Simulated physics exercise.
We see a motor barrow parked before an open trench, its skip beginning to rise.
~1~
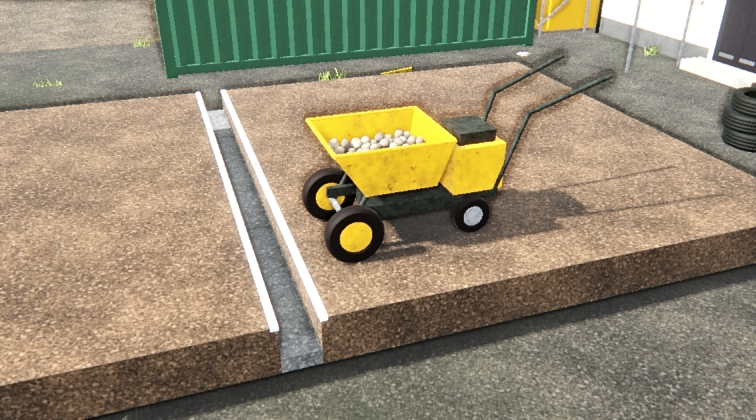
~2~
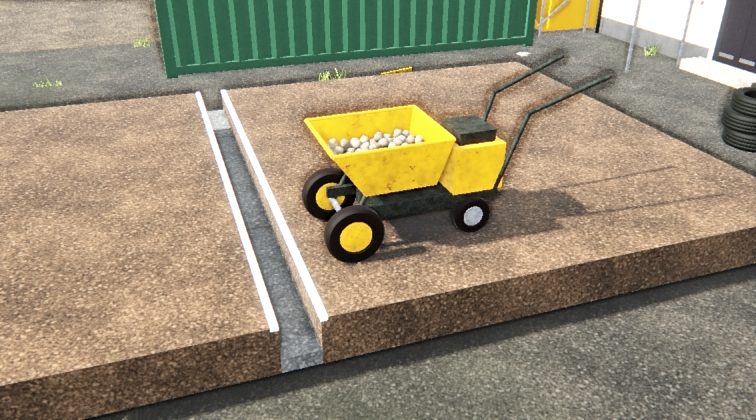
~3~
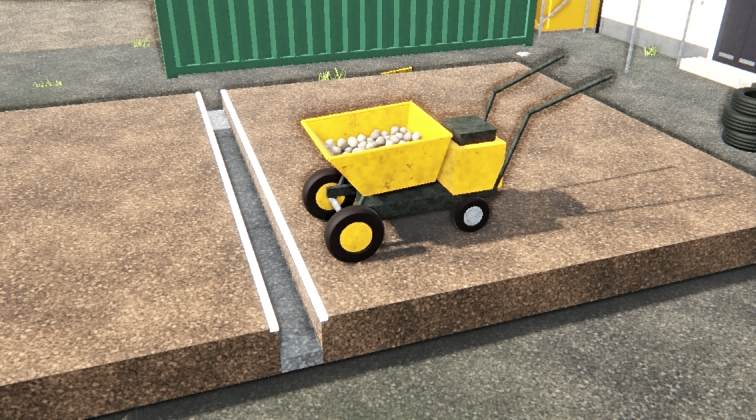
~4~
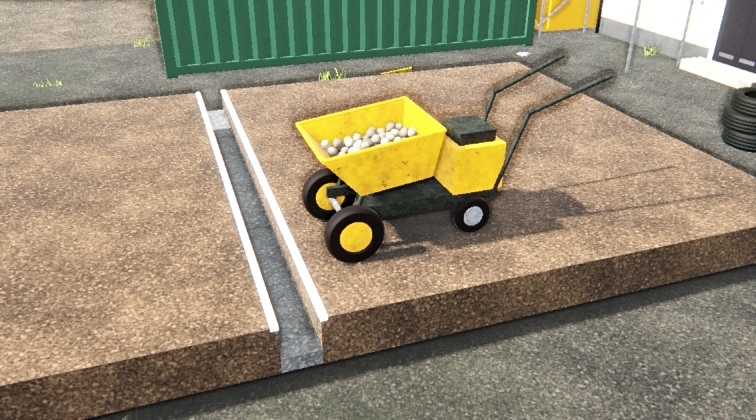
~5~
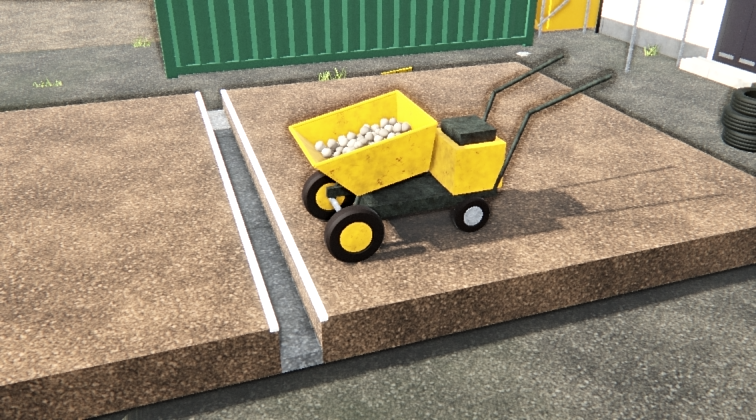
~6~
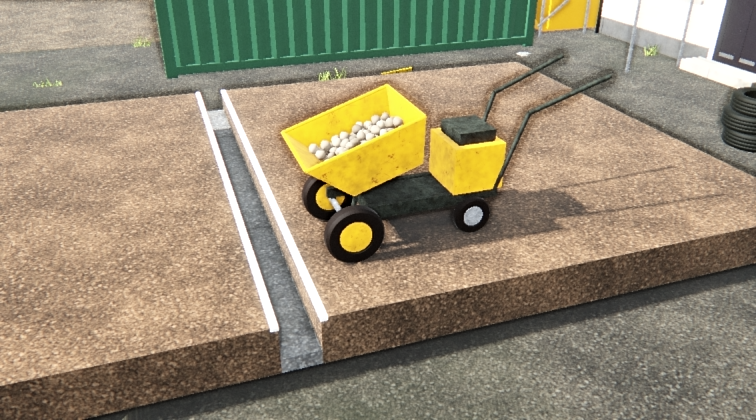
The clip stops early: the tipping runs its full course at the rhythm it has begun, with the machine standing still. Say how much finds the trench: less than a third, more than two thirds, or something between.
In the trench: Under a third.
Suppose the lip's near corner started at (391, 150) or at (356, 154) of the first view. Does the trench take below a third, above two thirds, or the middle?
The first try: Over two thirds. The second: The middle third.
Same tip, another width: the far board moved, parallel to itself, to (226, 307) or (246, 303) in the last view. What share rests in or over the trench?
Roughly 90 per cent, and 60 per cent.
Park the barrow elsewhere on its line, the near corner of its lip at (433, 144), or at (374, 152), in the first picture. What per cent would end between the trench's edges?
The first gives 30 %, the second 90 %.
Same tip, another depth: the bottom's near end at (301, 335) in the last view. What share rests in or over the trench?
Near 20 %.
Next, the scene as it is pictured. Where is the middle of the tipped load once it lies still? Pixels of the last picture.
Close to (227, 254).
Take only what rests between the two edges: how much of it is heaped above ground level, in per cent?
Roughly 0 in a hundred.
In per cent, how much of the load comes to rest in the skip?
Roughly 0 in a hundred.
Just after the last frame, skip tipped steeply; every one in the skip.
A moment on, skip tipped right over; almost all in the skip; about a tenth beyond it; just a few falling.
Further on, skip tipped right over; roughly a quarter in the skip; about a tenth in or heaped over the trench; the larger part beyond it.
When it is over, skip tipped right over; roughly a quarter in or heaped over the trench; the larger part beyond it.
